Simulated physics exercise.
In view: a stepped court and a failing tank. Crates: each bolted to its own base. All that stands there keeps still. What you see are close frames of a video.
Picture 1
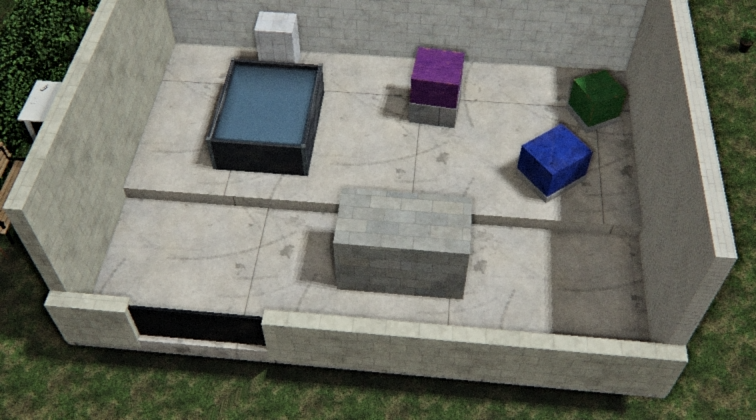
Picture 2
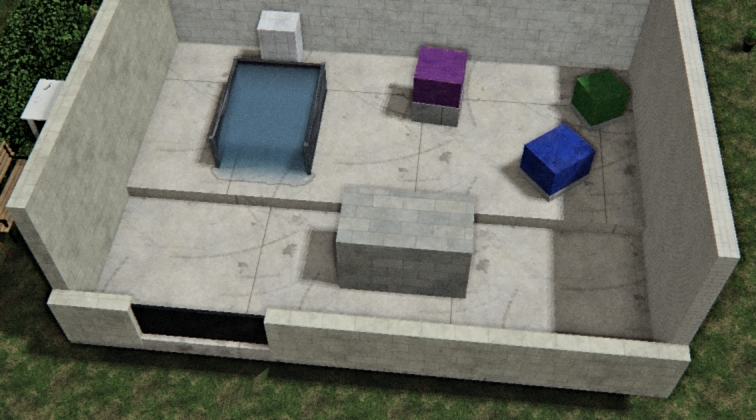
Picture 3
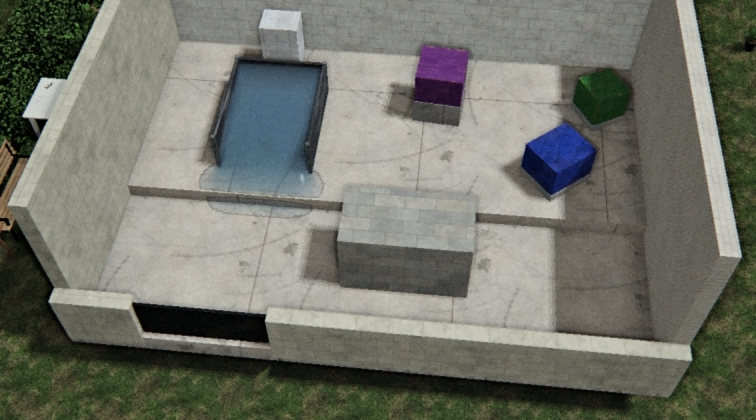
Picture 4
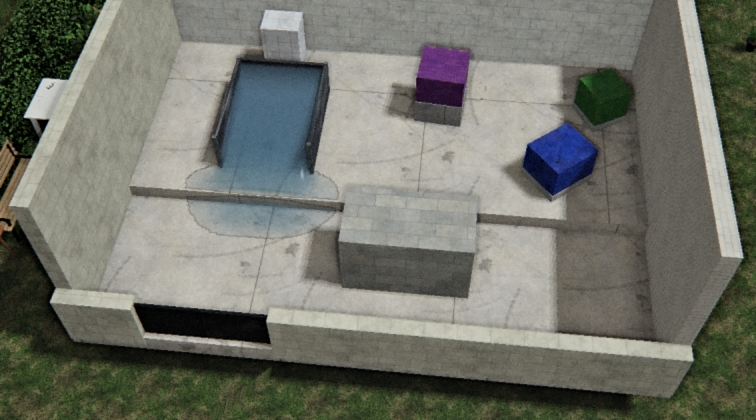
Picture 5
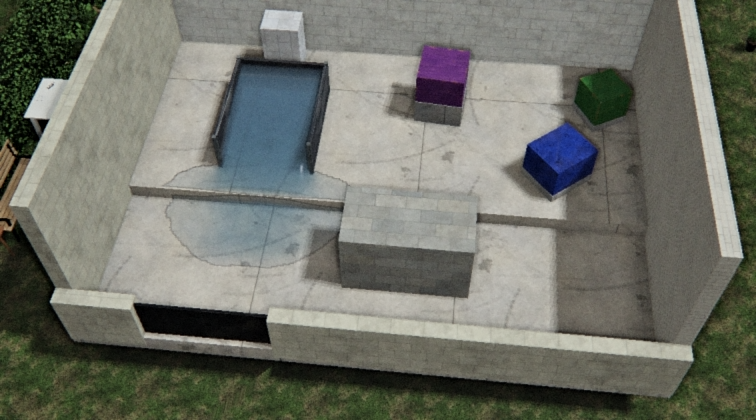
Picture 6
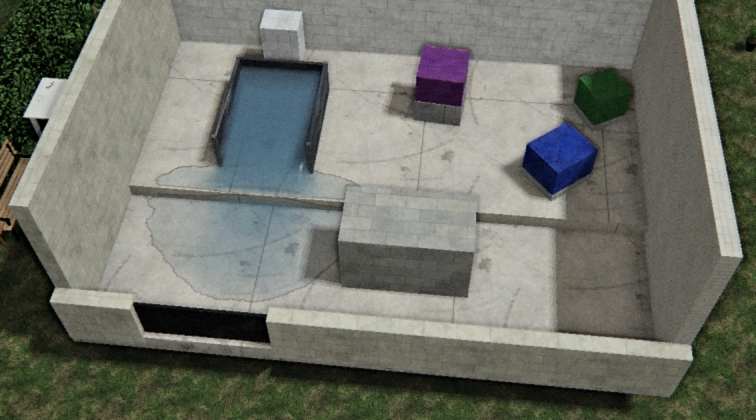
At first, still blue water fills a dark-sided open tank in a walled, stepped court, with purple, green and blue blocks standing to the right. The tank's near side opens and water pours out, then runs over the step and spreads in a widening pool across the lower floor.
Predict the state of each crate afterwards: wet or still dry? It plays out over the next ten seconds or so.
One by one: The purple crate remains untouched by water; the green crate remains untouched by water; the blue crate remains untouched by water.
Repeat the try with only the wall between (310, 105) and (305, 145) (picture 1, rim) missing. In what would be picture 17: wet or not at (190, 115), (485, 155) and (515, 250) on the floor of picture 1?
In order: Spared, swamped, swamped.
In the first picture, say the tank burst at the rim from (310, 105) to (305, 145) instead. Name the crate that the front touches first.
It is the purple-painted one.
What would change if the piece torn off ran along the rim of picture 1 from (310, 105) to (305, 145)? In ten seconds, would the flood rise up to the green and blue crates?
Result - green crate gets flooded, blue crate gets flooded.
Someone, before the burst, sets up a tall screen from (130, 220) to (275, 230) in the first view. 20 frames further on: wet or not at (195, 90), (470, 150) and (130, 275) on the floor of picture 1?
The first point comes out inundated, the next unwetted, the last inundated.
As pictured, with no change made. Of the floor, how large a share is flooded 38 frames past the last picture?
Close to 40 %.
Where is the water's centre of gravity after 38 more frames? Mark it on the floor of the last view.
My guess is about (306, 267).
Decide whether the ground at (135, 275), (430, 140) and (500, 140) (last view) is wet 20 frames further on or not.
Going through them in order, I'd say drenched, clear and clear.
A moment on, water covers 25 % of the floor; the purple crate not reached, the green crate not reached, the blue crate not reached.
Next, water covers 30 % of the floor; the purple crate not reached, the green crate not reached, the blue crate not reached.
Then, water covers 35 % of the floor; the purple crate not reached, the green crate not reached, the blue crate not reached.
Later, water covers 40 % of the floor; the purple crate not reached, the green crate not reached, the blue crate not reached.
In the end, water covers 45 % of the floor; the purple crate stayed above the water, the green crate stayed above the water, the blue crate stayed above the water.
